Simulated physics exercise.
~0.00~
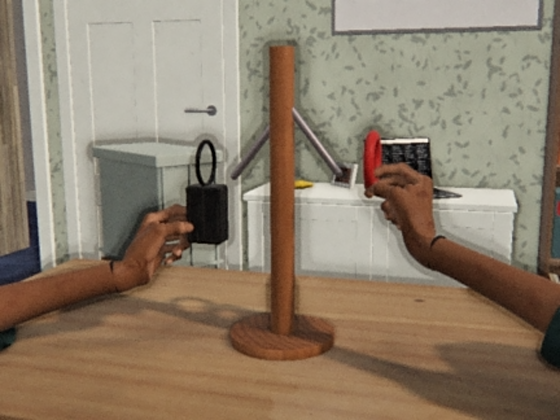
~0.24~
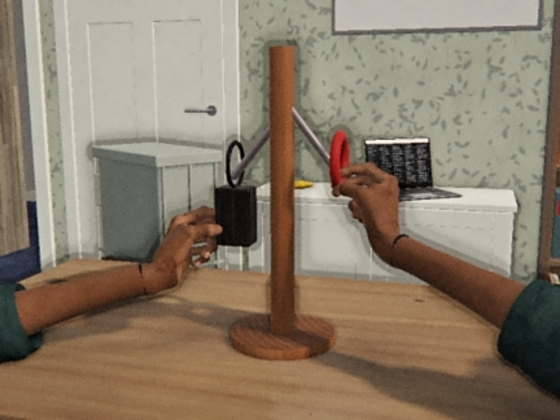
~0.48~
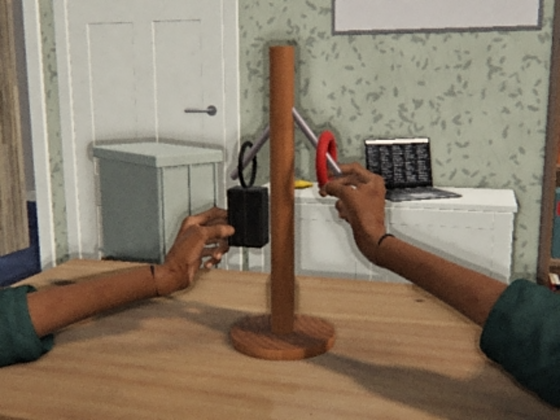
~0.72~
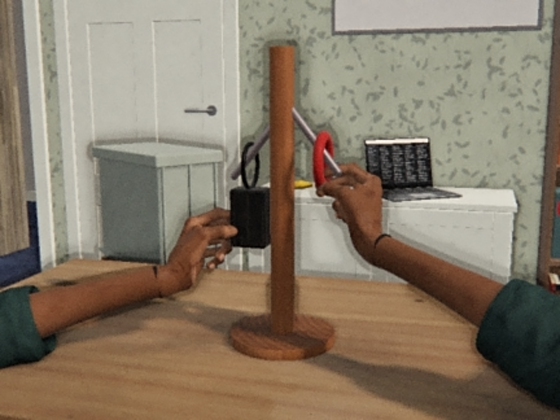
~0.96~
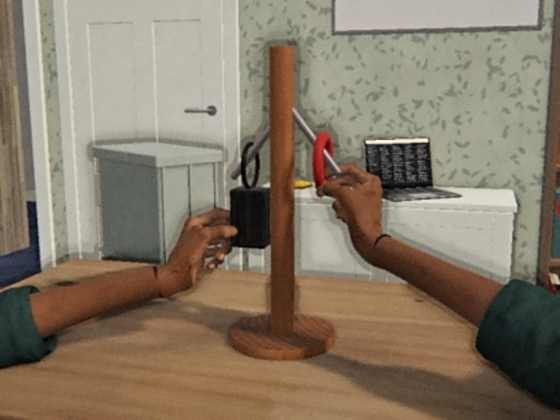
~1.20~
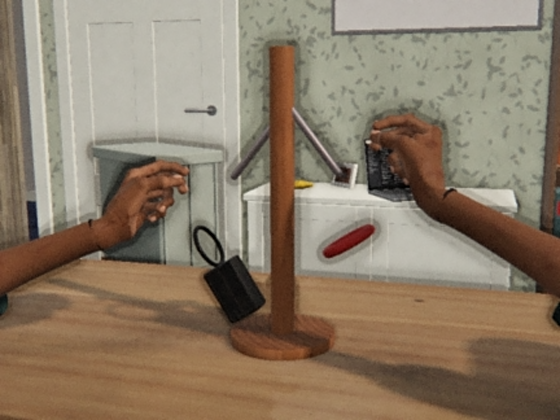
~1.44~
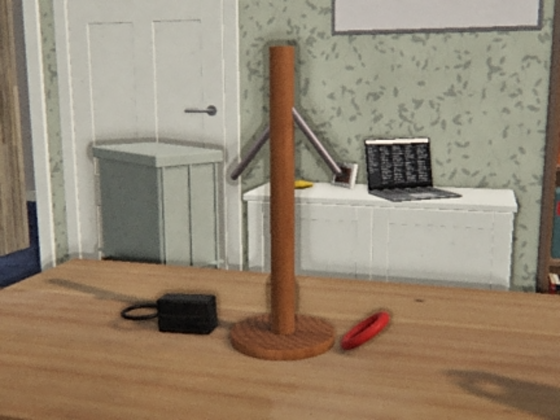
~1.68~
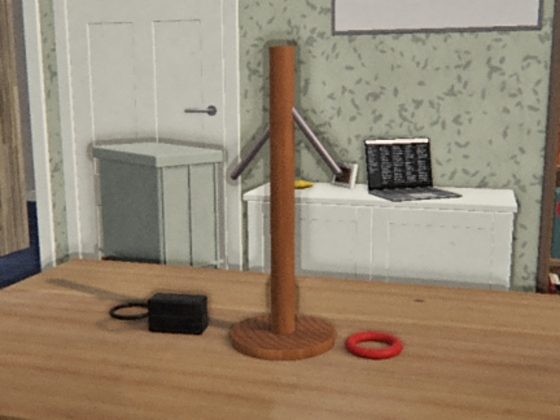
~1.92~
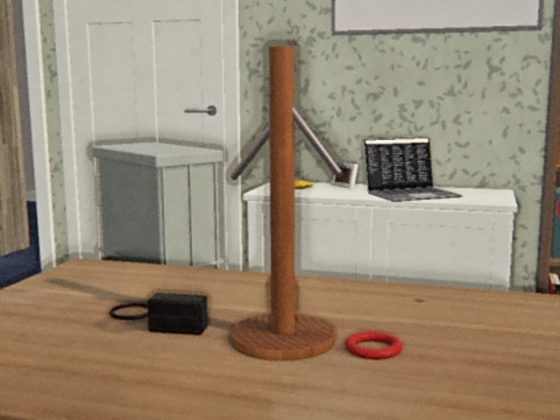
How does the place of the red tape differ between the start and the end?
At the start the red tape is held up in the air by a hand to the right of the peg stand. At the end it lies flat on the table, just to the right of the stand's base.
